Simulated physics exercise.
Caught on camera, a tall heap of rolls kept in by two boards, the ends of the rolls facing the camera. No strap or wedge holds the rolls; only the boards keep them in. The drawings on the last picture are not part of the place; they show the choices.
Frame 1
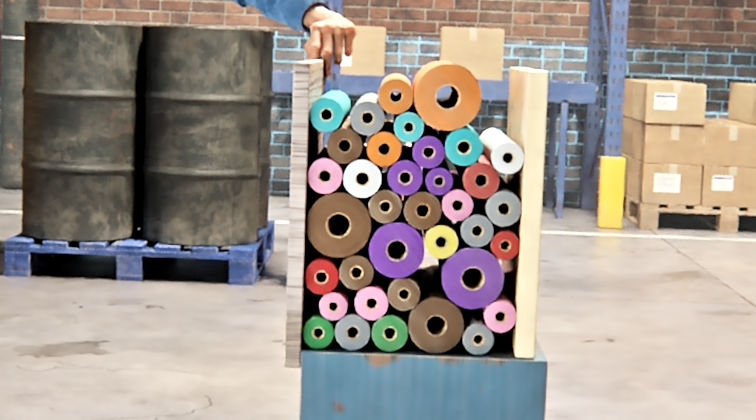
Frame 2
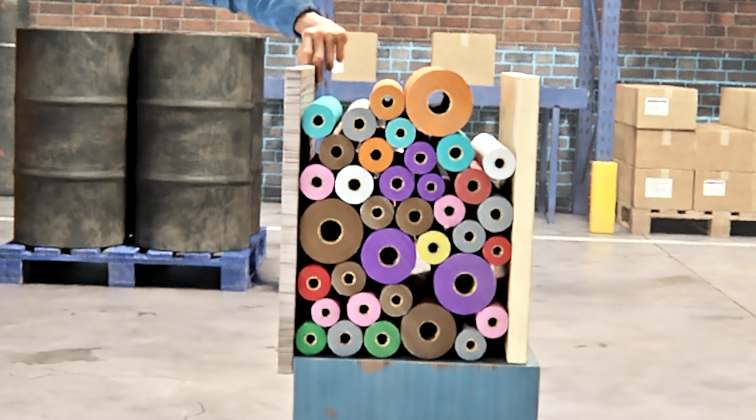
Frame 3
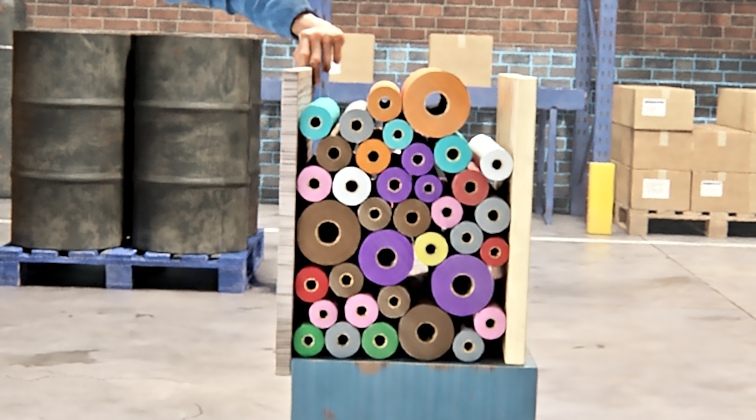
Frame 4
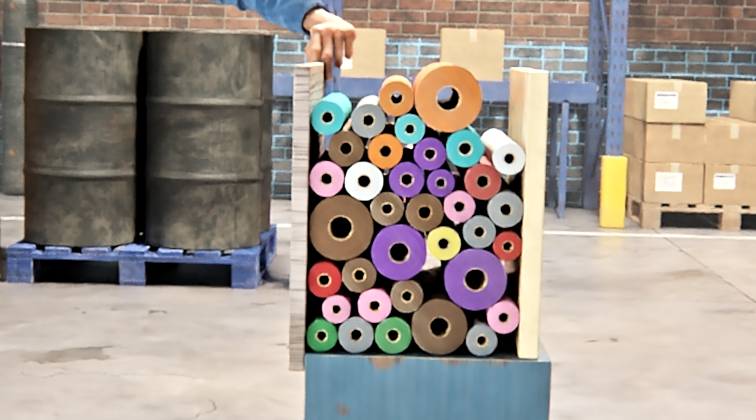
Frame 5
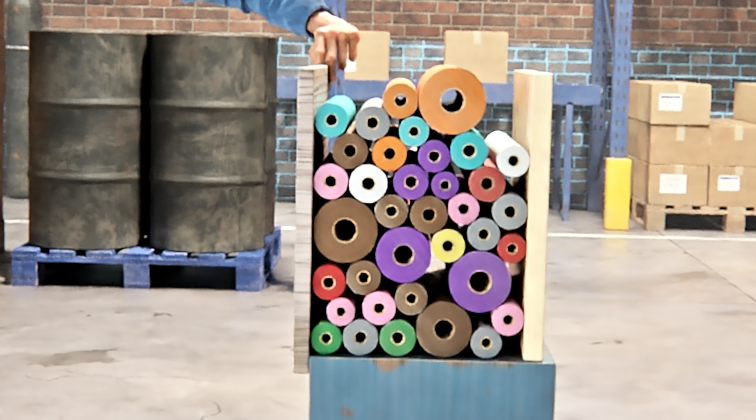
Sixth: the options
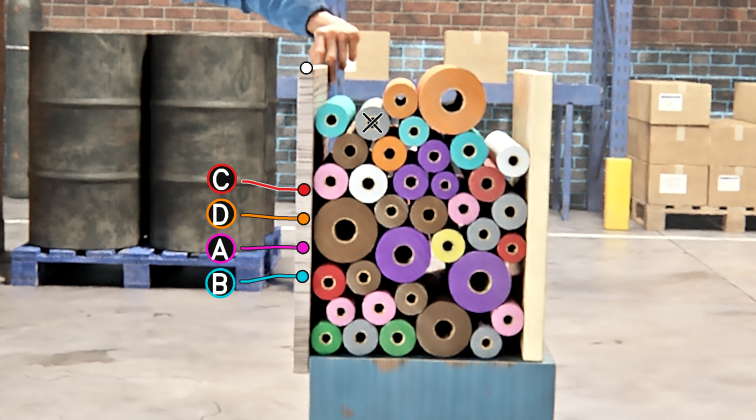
A hand in a blue sleeve reaches in at the top left, above the left-hand board, in a warehouse seen from the front at stack height. Between two upright boards on a blue base sits a tall heap of brown, purple, orange, turquoise, pink and other rolls, with dark drums left and cartons right. The camera sways slightly left, then right, while hand and rolls show little movement.
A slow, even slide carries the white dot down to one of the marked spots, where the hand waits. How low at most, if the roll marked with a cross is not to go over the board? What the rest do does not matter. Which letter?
Mark C is as low as it can go.
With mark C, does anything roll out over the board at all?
Yes.
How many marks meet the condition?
The number is one.
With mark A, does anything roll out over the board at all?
Yes.
On the copy, A at (303, 248); B at (303, 277); C at (304, 189); D at (304, 219); the cross at (373, 123); the white dot at (307, 68).
On C. First, top of the board (314, 124).
Then, top of the board (312, 187).
Finally, top of the board (312, 189), one out over the board, the crossed one still inside.
By contrast, A lets the crossed one out; B lets the crossed one out; D lets the crossed one out.
